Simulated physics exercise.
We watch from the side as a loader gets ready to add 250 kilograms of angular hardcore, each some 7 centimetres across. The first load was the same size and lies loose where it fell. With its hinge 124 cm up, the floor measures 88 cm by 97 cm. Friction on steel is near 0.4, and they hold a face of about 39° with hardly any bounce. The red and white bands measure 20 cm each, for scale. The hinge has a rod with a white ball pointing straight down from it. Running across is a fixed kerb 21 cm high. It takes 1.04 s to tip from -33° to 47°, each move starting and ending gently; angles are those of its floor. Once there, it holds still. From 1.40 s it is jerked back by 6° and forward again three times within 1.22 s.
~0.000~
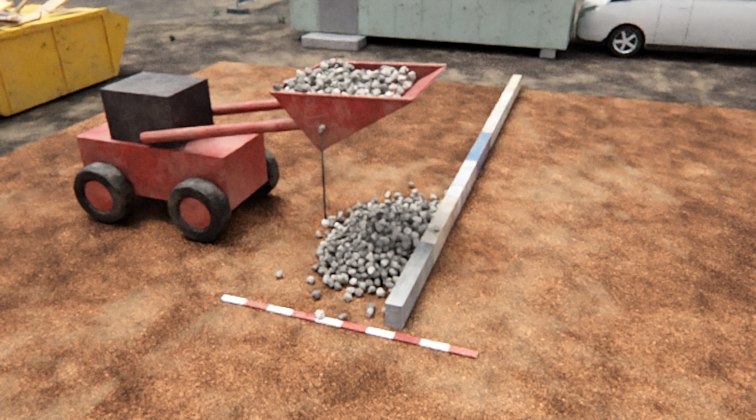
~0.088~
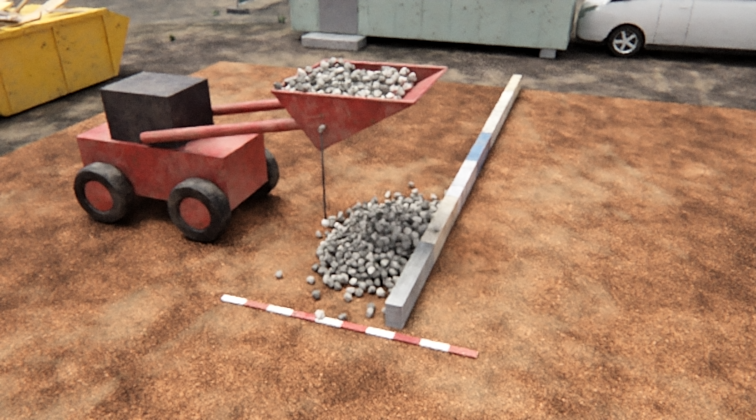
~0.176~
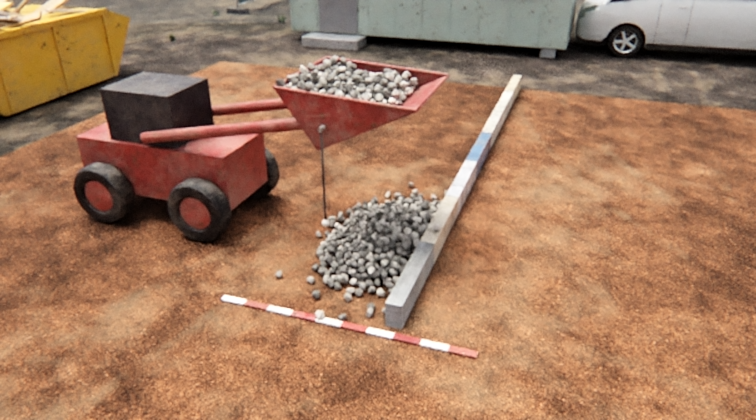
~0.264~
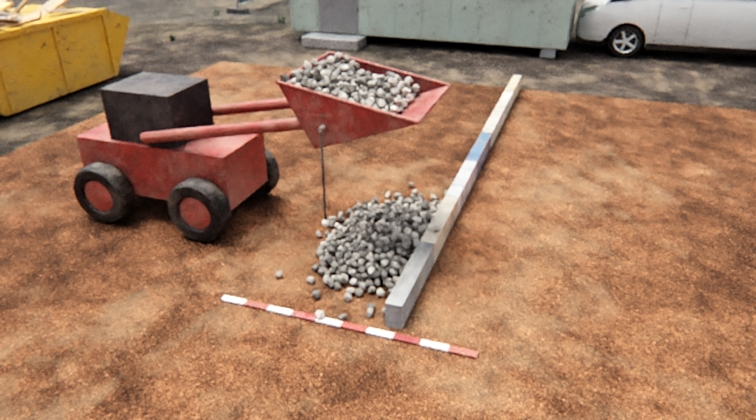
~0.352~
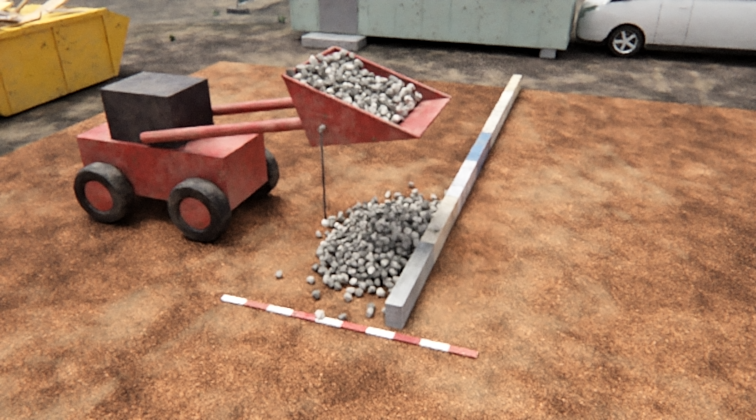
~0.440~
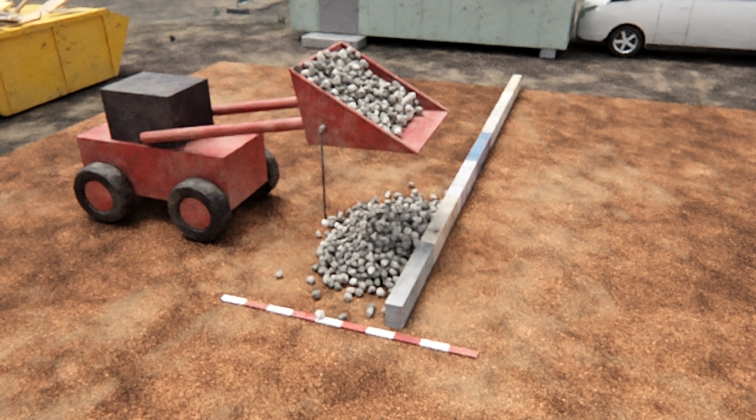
A small red four-wheeled machine with a black block on top holds out a red bucket full of grey stones over a brown dirt yard, seen from slightly above. Beneath the bucket, a grey stone heap lies against a long pale kerb, with a red-and-white striped rod in front and a yellow skip and white car behind. The bucket steadily tilts, its right lip lowering and its stones shifting slightly, while everything else stays still.
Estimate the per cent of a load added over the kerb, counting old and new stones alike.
Roughly 48 per cent of a load is added.
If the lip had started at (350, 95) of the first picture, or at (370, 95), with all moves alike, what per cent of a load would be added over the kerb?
About 0 and 5 per cent.
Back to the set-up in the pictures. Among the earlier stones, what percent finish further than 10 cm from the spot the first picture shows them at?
Roughly 0 percent.
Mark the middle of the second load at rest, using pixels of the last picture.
(434, 244).
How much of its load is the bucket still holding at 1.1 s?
Close to 60 in a hundred.
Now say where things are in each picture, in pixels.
The first picture shows lip at (413, 100), floor tilted -33°, highest stones at (351, 68). The earlier load is highest near (398, 220), 22 cm above ground level, 100 % on this side of the kerb.
The second picture shows lip at (414, 103), floor tilted -31°, highest stones at (342, 67); the stones move at 0.1 m/s on average.
The third picture shows lip at (416, 111), floor tilted -27°, highest stones at (330, 64); the stones move at 0.2 m/s on average.
In the fourth picture, the bucket is at -20°, its lip at (419, 123); the top of the load is at (331, 60); the stones move at 0.3 m/s on average.
In the fifth picture, the bucket is at -12°, its lip at (419, 137); the top of the load is at (336, 57); the stones move at 0.4 m/s on average.
The sixth picture shows lip at (418, 153), floor tilted -2°, highest stones at (338, 55); the stones move at 0.5 m/s on average.
After 0.8 s the floor is at 35°; in per cent of one load, 100 in the bucket, 100 on this side of the kerb; the foremost stones are at (422, 243).
After 1.1 s the floor is at 47°; in per cent of one load, 60 in the bucket, 140 on this side of the kerb; the foremost stones are at (434, 220).
After 3.1 s the floor is at 47°; in per cent of one load, 0 in the bucket, 152 on this side of the kerb, 48 over the kerb; the foremost stones are at (598, 274).
After 5.5 s the floor is at 47°; in per cent of one load, 0 in the bucket, 152 on this side of the kerb, 48 over the kerb; the foremost stones are at (598, 274). Net gain over the kerb, 48.
